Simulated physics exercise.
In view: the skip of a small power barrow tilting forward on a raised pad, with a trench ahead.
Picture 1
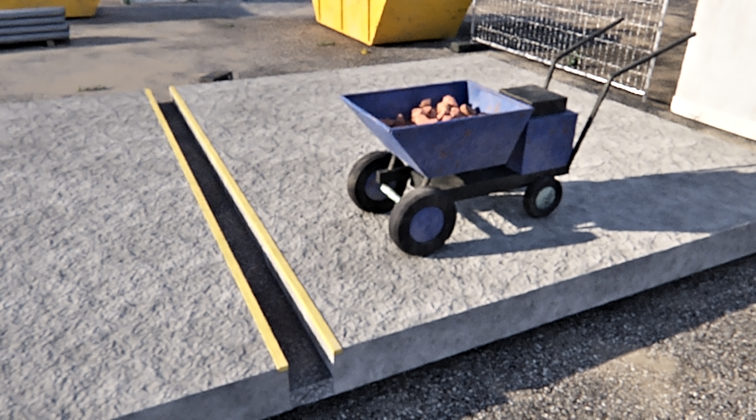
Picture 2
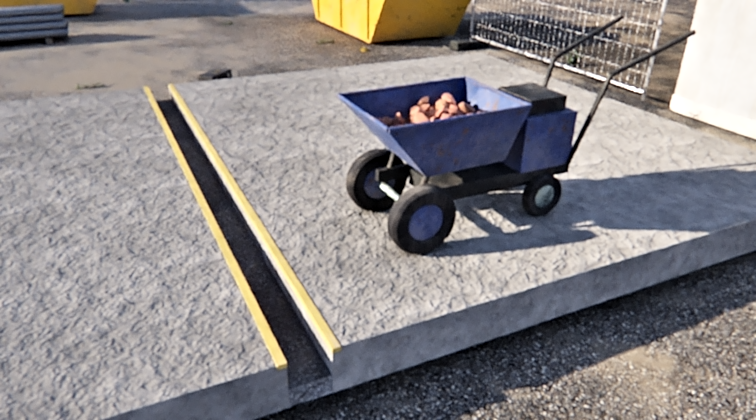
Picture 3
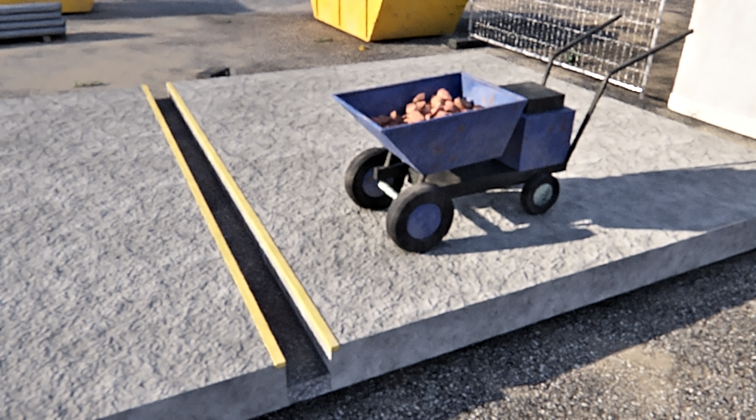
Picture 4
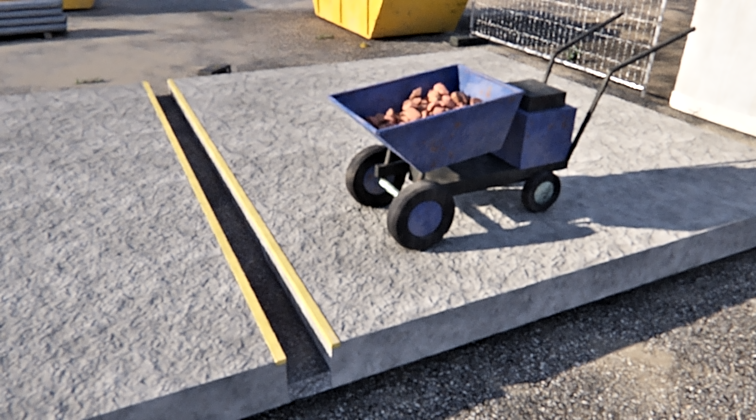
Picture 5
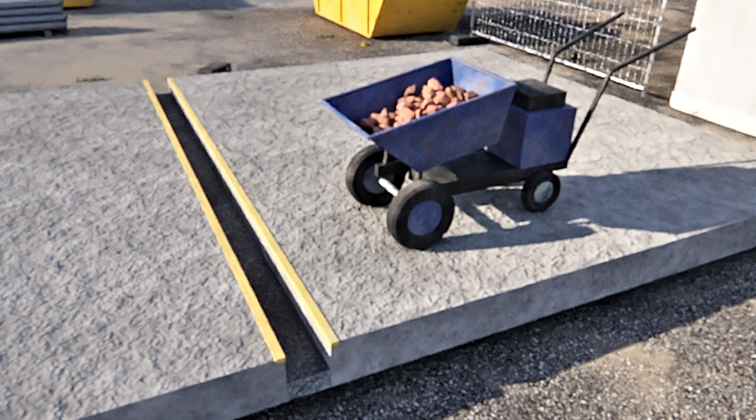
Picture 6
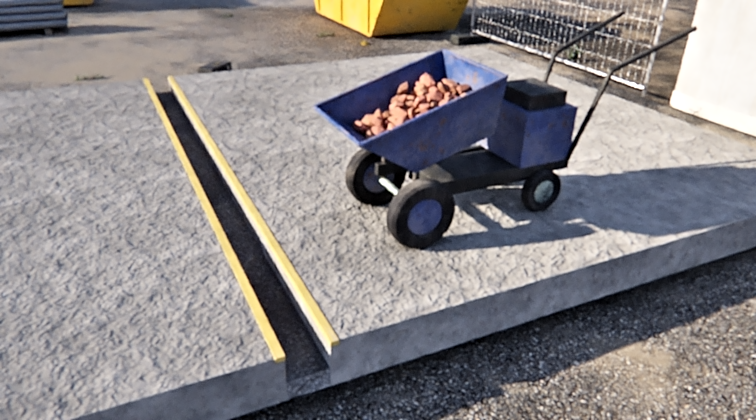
On a raised concrete pad, a barrow's blue skip of rubble tilts forward toward the left.
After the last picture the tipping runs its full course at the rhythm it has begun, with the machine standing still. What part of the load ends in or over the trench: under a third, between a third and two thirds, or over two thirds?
It catches between a third and two thirds.
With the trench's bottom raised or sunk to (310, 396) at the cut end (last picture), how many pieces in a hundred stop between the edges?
Close to 70 per cent.
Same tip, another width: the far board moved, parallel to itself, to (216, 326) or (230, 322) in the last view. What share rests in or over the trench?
Roughly 70 per cent, and 70 per cent.
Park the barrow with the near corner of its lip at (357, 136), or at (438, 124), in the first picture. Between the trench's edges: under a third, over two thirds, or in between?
One: One to two thirds. Two: Under a third.
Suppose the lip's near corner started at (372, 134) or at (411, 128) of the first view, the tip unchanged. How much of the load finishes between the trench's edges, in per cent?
Near 60 % and 40 %.
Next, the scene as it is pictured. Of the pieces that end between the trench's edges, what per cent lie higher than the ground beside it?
Near 20 %.
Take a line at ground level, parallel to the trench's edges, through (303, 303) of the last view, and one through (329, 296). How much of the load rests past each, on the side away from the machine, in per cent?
In turn 50 and 70 in a hundred.
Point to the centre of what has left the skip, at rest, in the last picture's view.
Roughly at (263, 255).
Soon after the last picture, skip tipped steeply; all in the skip.
A little later, skip tipped right over; most in the skip; a small part short of the trench; a small part in or heaped over the trench.
Later still, skip tipped right over; about a quarter in the skip; about a quarter short of the trench; about half in or heaped over the trench; a small part beyond it.
At rest, skip tipped right over; about a quarter in the skip; about a quarter short of the trench; about half in or heaped over the trench; a small part beyond it.
